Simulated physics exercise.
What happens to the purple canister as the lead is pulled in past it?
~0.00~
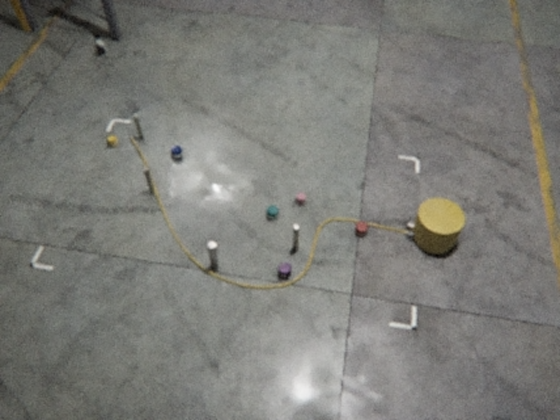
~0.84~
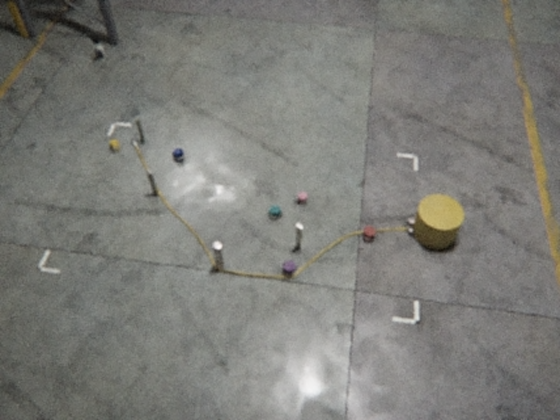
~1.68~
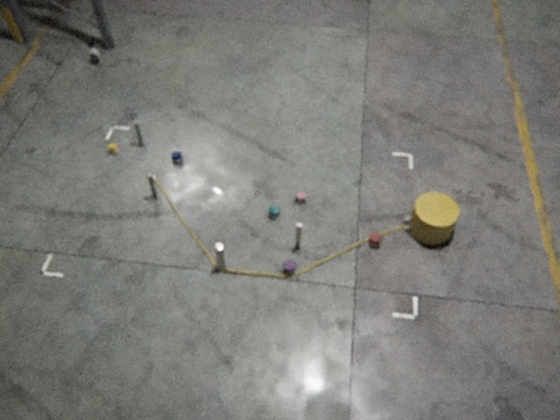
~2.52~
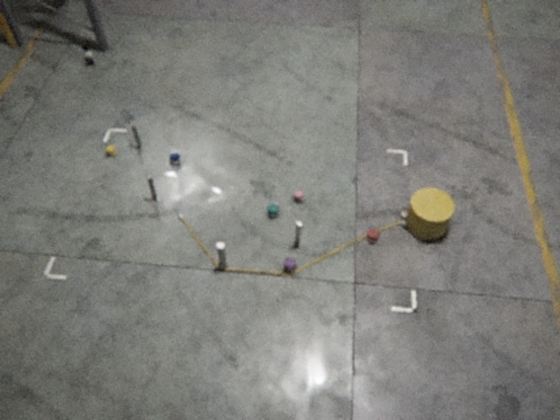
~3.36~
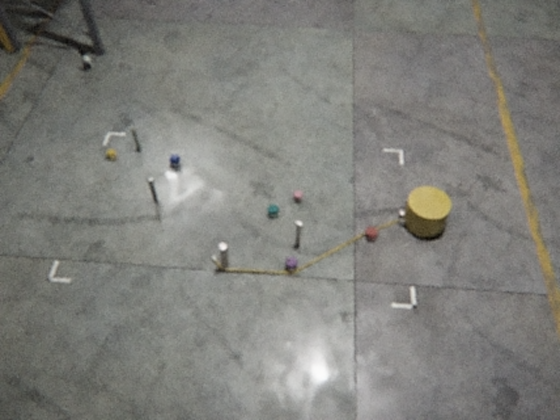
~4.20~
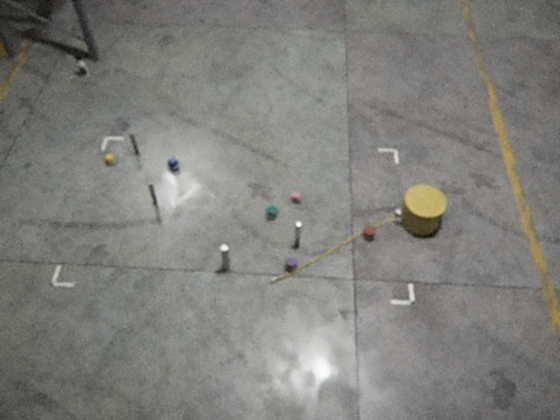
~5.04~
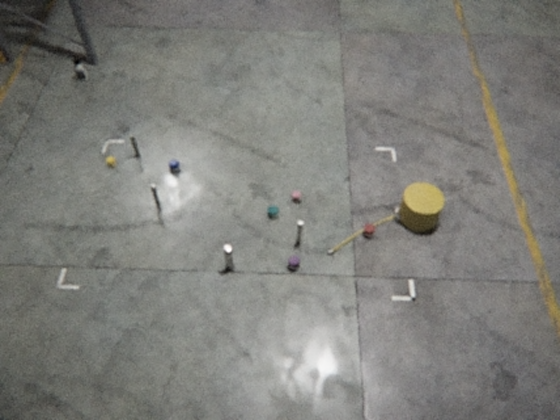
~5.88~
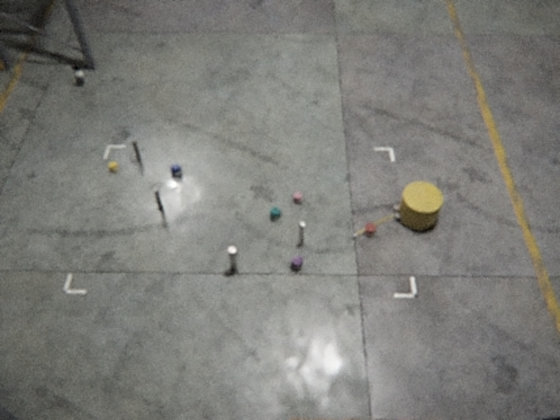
The purple canister keeps its place on the floor while the lead slides away past it.
